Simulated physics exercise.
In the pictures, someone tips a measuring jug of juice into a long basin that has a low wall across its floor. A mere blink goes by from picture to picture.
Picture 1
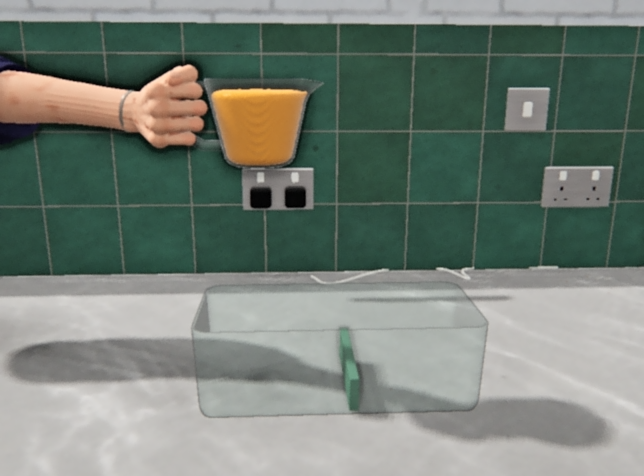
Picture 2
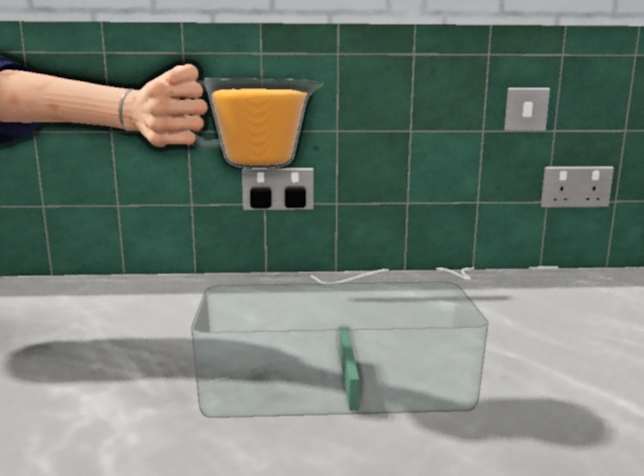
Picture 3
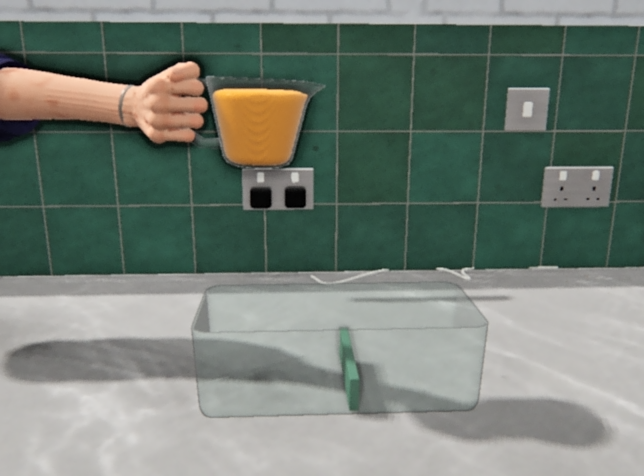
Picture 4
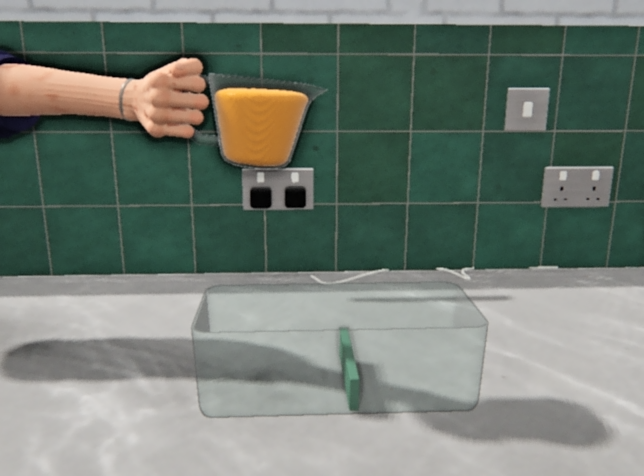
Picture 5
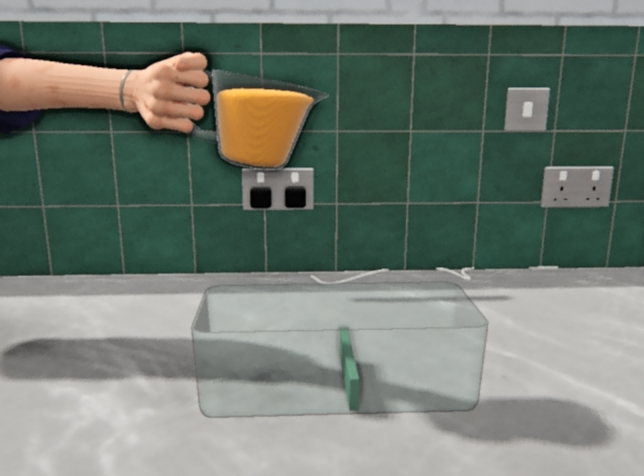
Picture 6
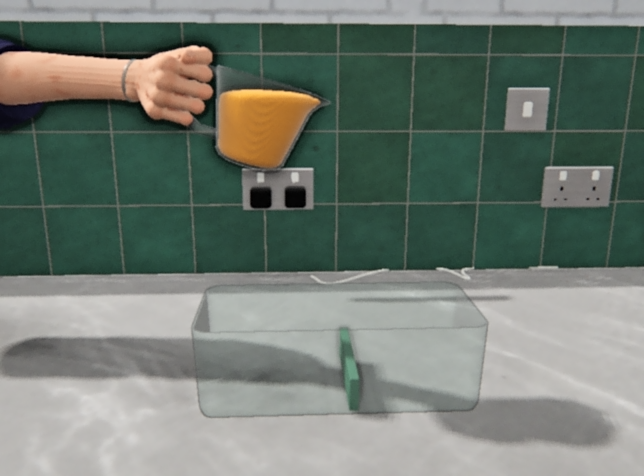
On a pale counter in front of green tiles, a hand held a clear jug of orange juice above and behind a long see-through basin, then gradually tilted it a little to the right.
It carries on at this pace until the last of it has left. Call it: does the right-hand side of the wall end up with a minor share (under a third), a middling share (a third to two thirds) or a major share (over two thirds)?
The right side gets a major share.
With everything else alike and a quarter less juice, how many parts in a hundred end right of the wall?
Close to 75 per cent.
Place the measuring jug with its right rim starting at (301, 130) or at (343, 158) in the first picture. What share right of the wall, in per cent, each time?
First try: 45 percent; second try: 85 percent.
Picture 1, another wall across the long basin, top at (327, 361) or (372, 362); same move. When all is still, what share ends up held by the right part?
Result: 85 % first, 55 % second.
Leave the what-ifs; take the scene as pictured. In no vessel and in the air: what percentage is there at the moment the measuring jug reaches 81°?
40 per cent.
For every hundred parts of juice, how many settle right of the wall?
80 % or thereabouts.
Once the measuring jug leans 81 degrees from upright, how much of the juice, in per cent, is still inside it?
Roughly 50 %.
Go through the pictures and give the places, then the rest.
Tilt 0°; pouring edge (324, 82); surface from (212, 93) to (307, 93); the long basin's rim runs from (200, 308) to (472, 304); the wall's top is at (349, 353), in the first picture.
Tilt 1°; pouring edge (324, 82); surface from (213, 92) to (307, 93), in the second picture.
Tilt 3°; pouring edge (325, 85); surface from (213, 92) to (307, 94), in the third picture.
Tilt 6°; pouring edge (327, 89); surface from (215, 92) to (309, 96), in the fourth picture.
Tilt 11°; pouring edge (330, 95); surface from (217, 92) to (314, 97), in the fifth picture.
Tilt 16°; pouring edge (332, 102); surface from (221, 94) to (320, 100), in the sixth picture.
A moment on, the measuring jug is tipped on its side and 49 per cent is still to pour, 0 is left of the wall and 12 right of it.
Next, the measuring jug is tipped right over and 2 per cent is still to pour, 6 is left of the wall and 76 right of it.
Then the measuring jug is tipped right over and 0 per cent is still to pour, 17 is left of the wall and 80 right of it.
Later the measuring jug is tipped right over and 0 per cent is still to pour, 17 is left of the wall and 80 right of it.
In the end 17 per cent lies left of the wall, 80 right of it and 3 outside.
